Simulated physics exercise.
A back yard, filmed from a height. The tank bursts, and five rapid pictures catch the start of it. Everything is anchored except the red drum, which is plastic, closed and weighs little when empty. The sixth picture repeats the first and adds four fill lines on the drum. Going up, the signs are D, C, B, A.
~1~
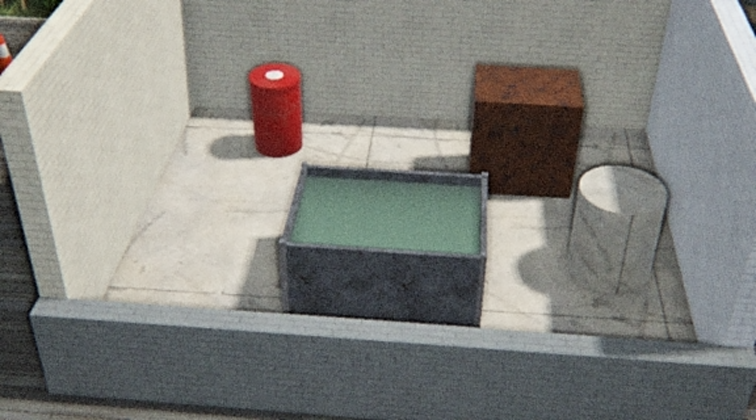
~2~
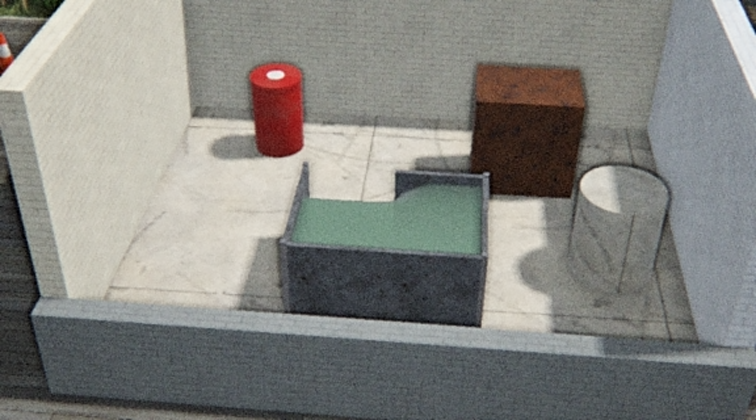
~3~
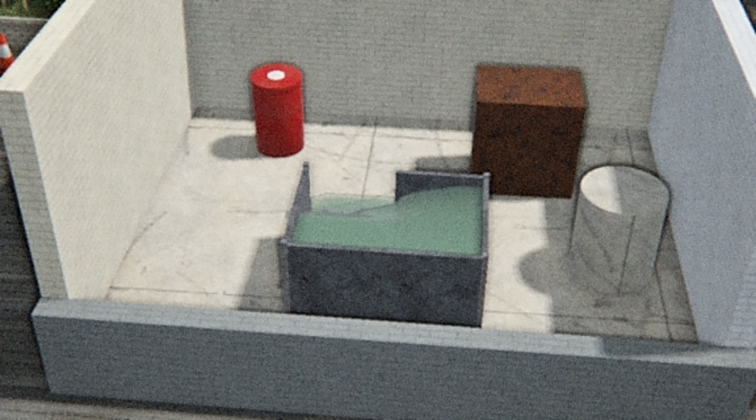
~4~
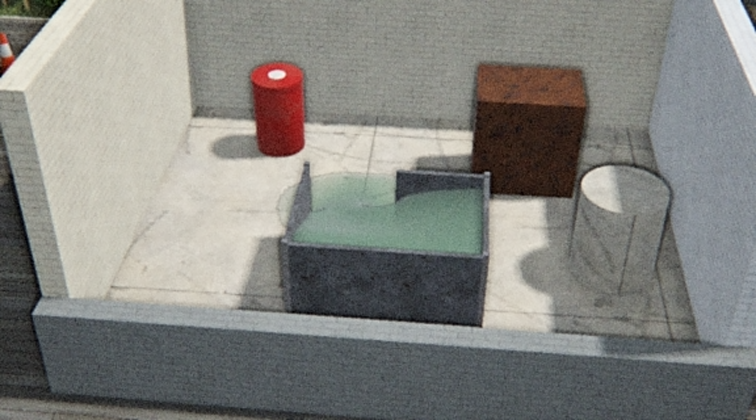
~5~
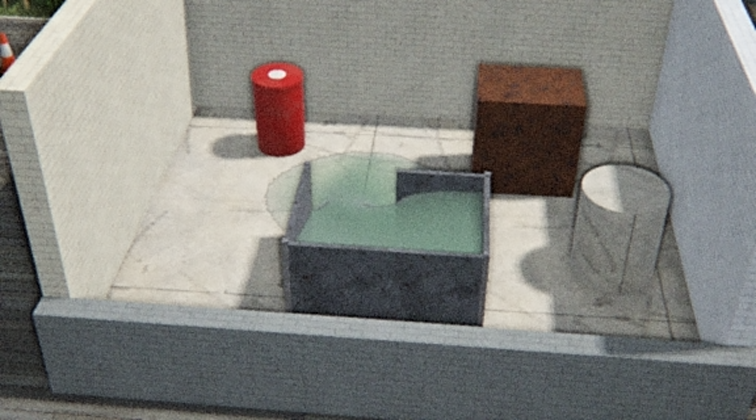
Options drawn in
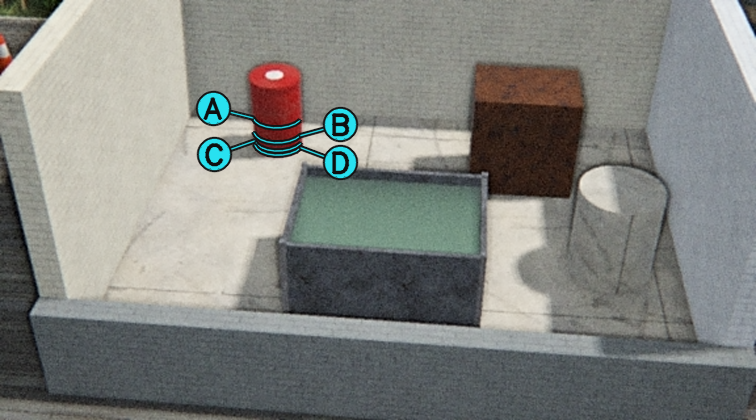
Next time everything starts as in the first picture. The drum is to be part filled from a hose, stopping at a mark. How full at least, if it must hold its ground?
The answer is line A.
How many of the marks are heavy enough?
One of them.
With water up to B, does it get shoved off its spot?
Yes, that goes wrong.
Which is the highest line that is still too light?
B.
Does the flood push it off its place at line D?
Yes, it does.
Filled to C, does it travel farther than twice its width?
Yes, clearly.
In cyan, A at (273, 127); B at (274, 142); C at (274, 150); D at (274, 155); from the bottom up D, C, B, A.
Choosing A, it shifts by a finger or two and stays.
Choosing B, it is pushed about its own width away.
Choosing C, it is pushed about 5 times its own width away.
Choosing D, it is pushed about 6 times its own width away.
